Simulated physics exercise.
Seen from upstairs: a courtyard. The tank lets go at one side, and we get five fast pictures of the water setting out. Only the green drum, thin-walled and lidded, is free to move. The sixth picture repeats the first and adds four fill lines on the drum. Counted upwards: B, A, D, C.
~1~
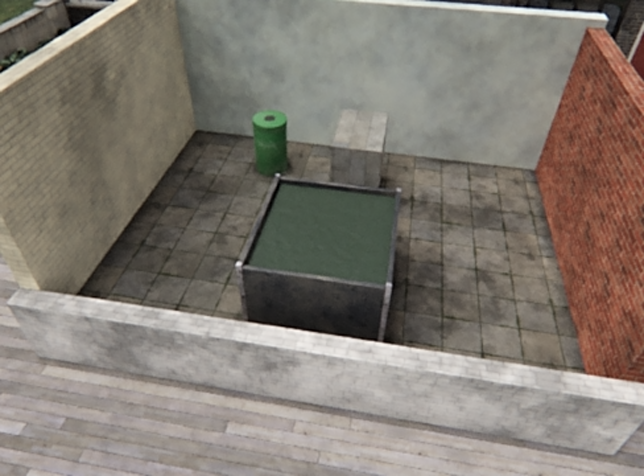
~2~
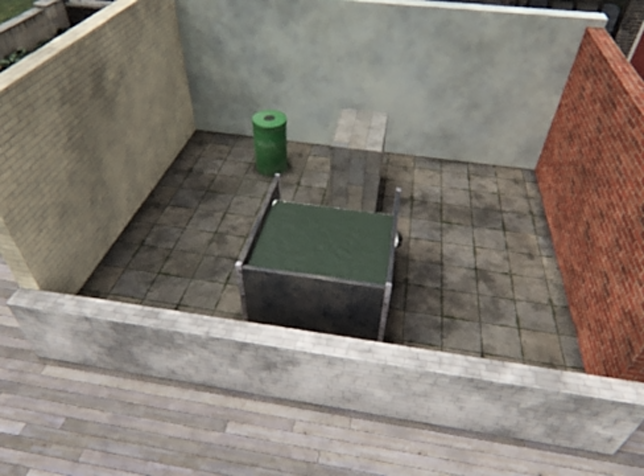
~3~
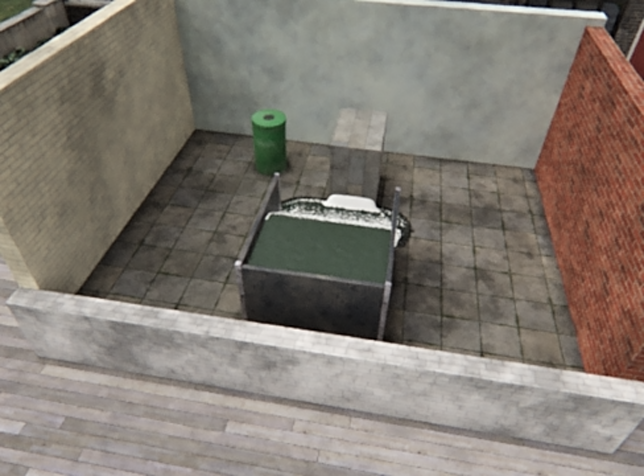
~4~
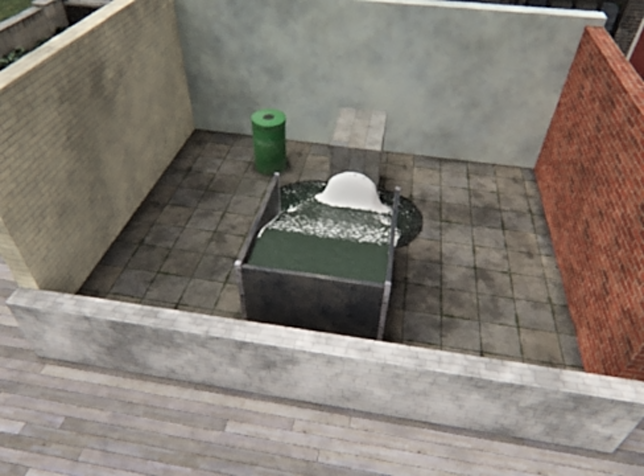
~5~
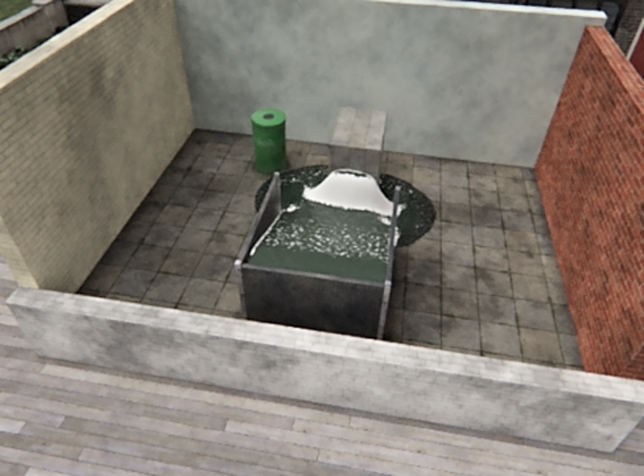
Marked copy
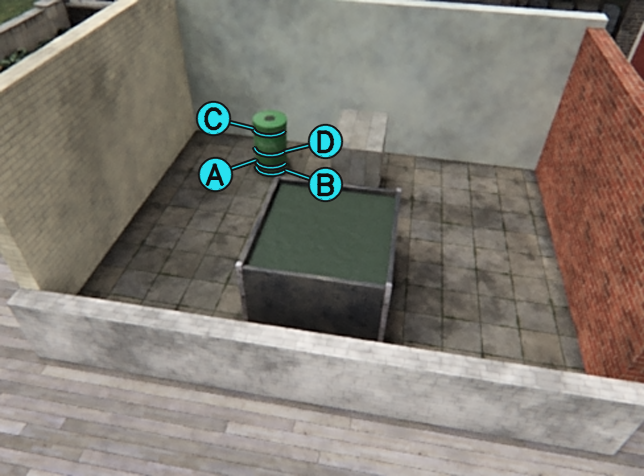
A dark metal tank full of murky green water stands in the middle of a walled, paved yard seen from upstairs, the view fixed. Behind it are a green drum, left of centre, and a pale grey block against the plain back wall, with cream brick left and red brick right. The tank's far side opens and water pours out, foaming white and spreading darkly over the paving.
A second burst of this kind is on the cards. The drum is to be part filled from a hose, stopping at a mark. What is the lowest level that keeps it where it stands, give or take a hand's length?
The answer is line C.
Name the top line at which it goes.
That is line D.
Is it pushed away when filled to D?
Yes.
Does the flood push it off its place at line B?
Yes, it does.
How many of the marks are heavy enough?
One of them.
On the marked copy, A at (267, 167); B at (268, 174); C at (265, 135); D at (267, 155); from the bottom up B, A, D, C.
If A is chosen, it is pushed about 3 times its own width away.
If B is chosen, it is pushed about 6 times its own width away.
If C is chosen, it does not move.
If D is chosen, it is pushed about half its own width away.
